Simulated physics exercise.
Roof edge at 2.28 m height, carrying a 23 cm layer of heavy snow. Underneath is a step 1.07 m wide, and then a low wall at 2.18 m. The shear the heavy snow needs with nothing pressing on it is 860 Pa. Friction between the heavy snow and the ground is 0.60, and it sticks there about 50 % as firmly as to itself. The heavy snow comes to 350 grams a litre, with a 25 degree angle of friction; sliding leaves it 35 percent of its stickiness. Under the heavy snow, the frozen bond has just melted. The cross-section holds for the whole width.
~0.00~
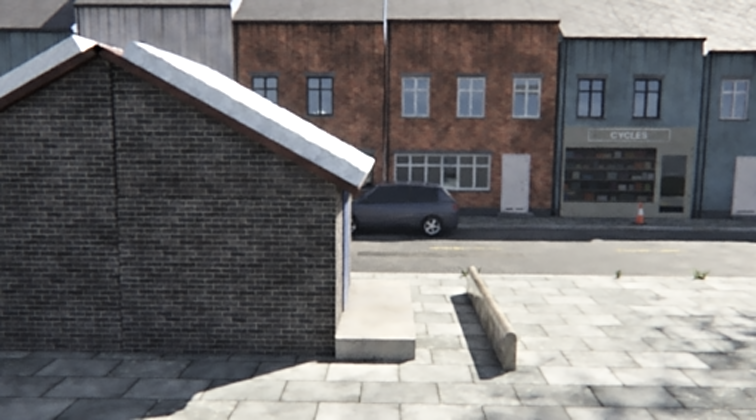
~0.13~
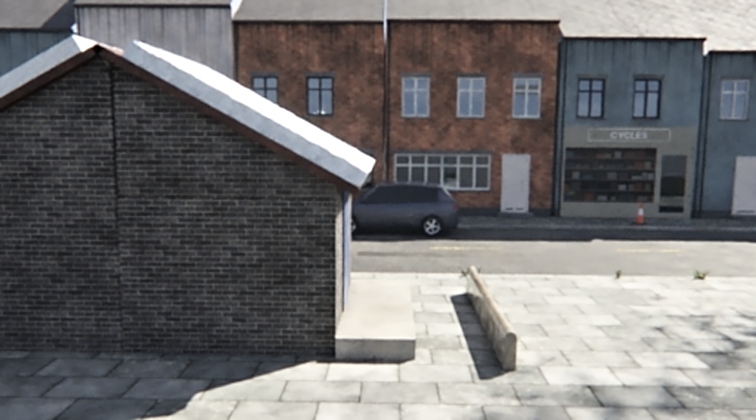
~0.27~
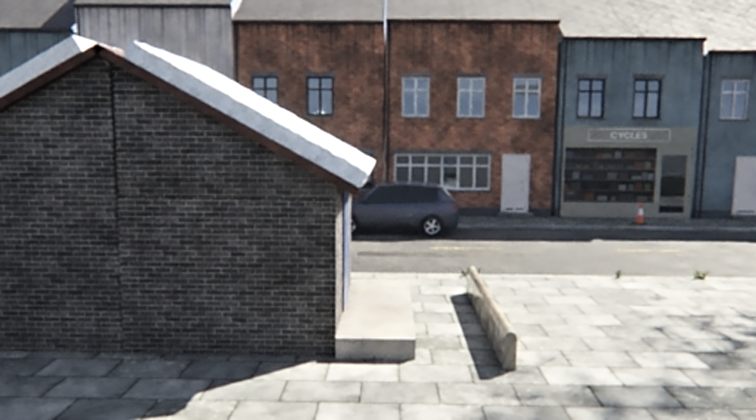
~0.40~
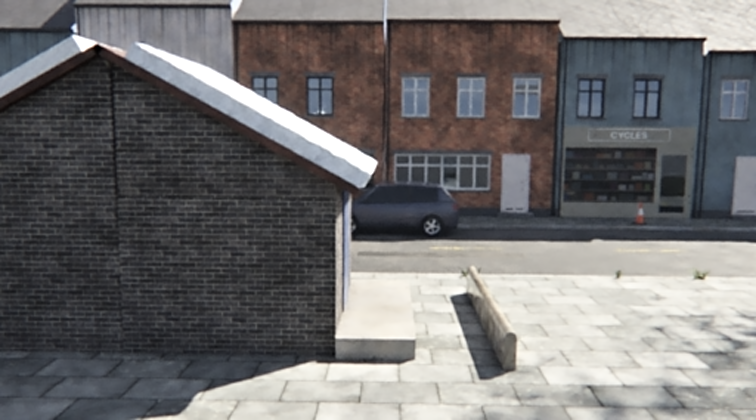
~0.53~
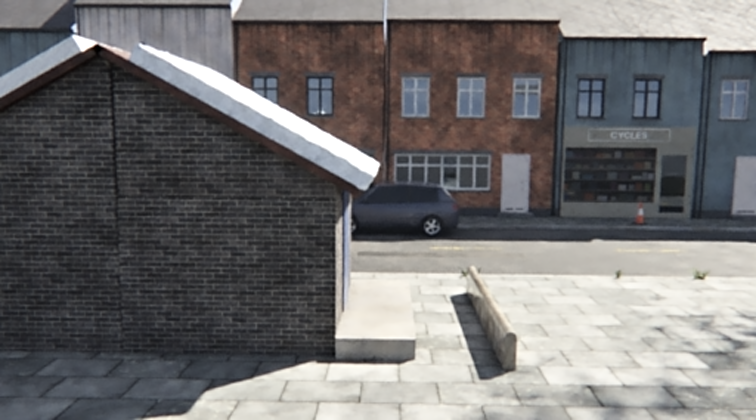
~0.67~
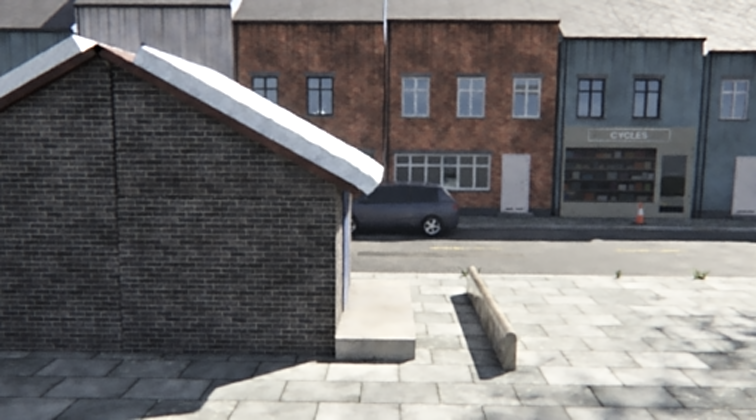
A dark brick building stood across from a street with a parked car and a cycles shop, while the thick white layer on its right roof slope slid very slightly down past the eaves.
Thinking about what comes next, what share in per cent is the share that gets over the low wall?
It should be roughly 6 %.
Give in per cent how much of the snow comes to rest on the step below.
9 %, approx.
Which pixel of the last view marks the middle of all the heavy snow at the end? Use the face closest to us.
Pretty much at (458, 338), I'd say.
After 1.09 s, 94 % is still on the roof and 0 % is past the low wall.
After 1.60 s, 78 % is still on the roof and 0 % is past the low wall.
After 2.10 s, 54 % is still on the roof and 0 % is past the low wall.
After 2.60 s, 22 % is still on the roof and 0 % is past the low wall.
After 4.60 s, at the end, none is still on the roof and 6 % is past the low wall.
